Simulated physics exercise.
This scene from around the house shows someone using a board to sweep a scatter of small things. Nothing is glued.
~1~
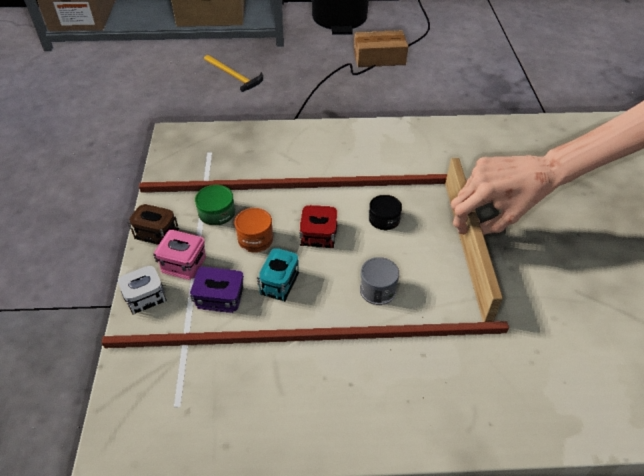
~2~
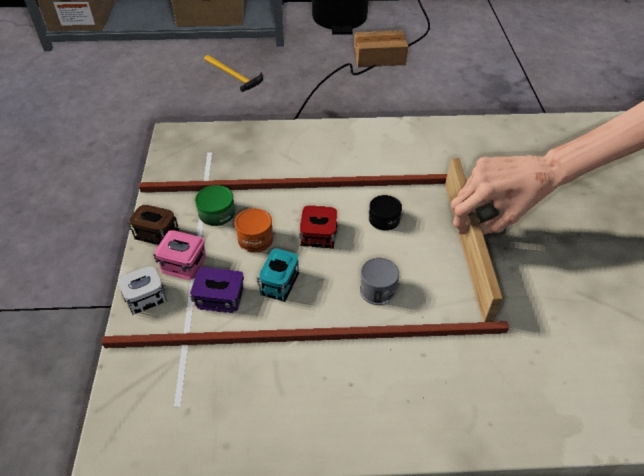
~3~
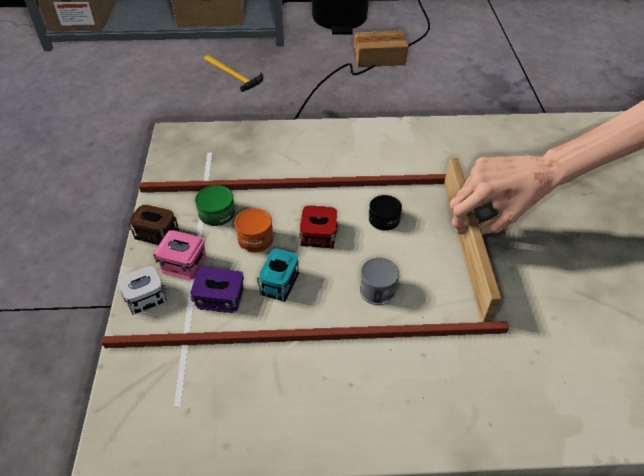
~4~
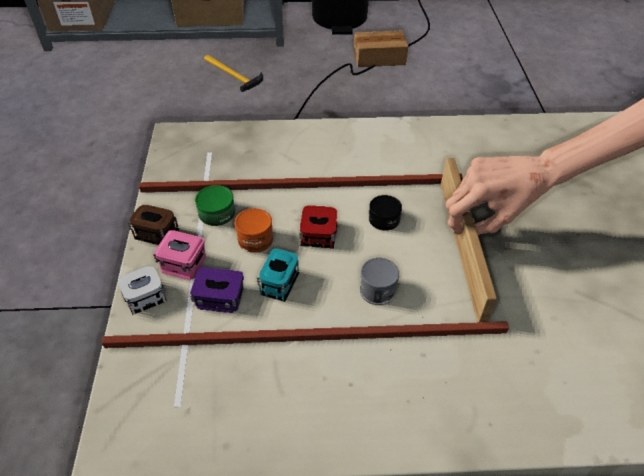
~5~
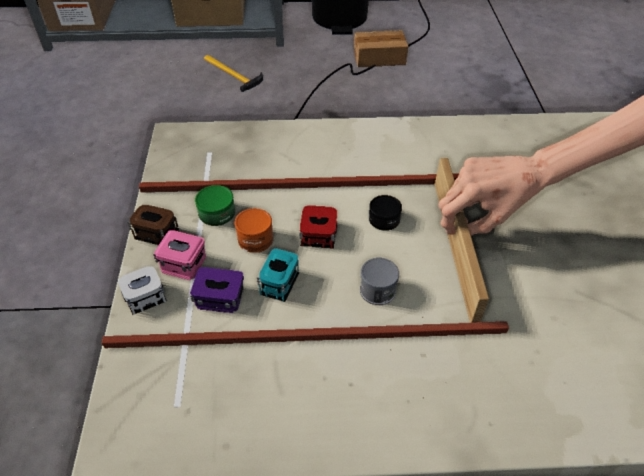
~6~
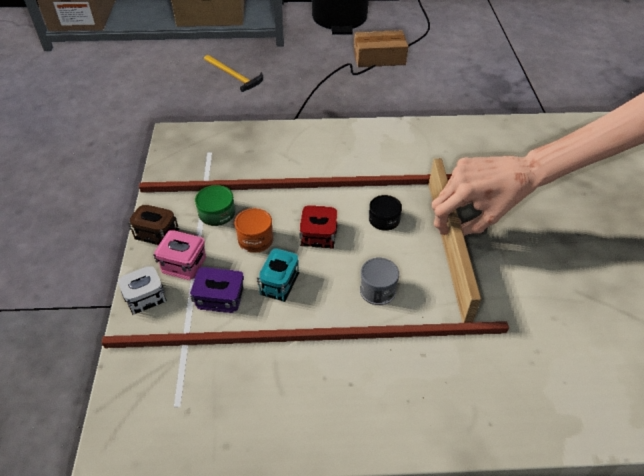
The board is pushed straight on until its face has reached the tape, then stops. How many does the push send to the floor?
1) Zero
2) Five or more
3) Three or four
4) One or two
Option 4: One or two.
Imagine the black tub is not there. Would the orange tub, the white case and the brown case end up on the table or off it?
Orange tub still up, white case down, brown case down.
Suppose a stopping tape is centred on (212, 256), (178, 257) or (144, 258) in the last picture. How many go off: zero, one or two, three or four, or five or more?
Taking the places one by one, it comes to one or two; at least five; 5 or more.
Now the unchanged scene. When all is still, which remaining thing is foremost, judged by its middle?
Foremost: The brown case.
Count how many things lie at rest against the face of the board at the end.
Counting them up gives 4.
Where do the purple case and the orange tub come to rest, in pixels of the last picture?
Look around (127, 296) for the first and around (138, 245) for the second.
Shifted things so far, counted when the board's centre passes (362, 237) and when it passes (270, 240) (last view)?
The first count is 3, and then it's 7.
A little later, none off yet; brown case at rest near (154, 225); white case at rest near (143, 290); pink case at rest near (182, 255).
When it is over, the number that fall off is one or two; down, pink case and white case.
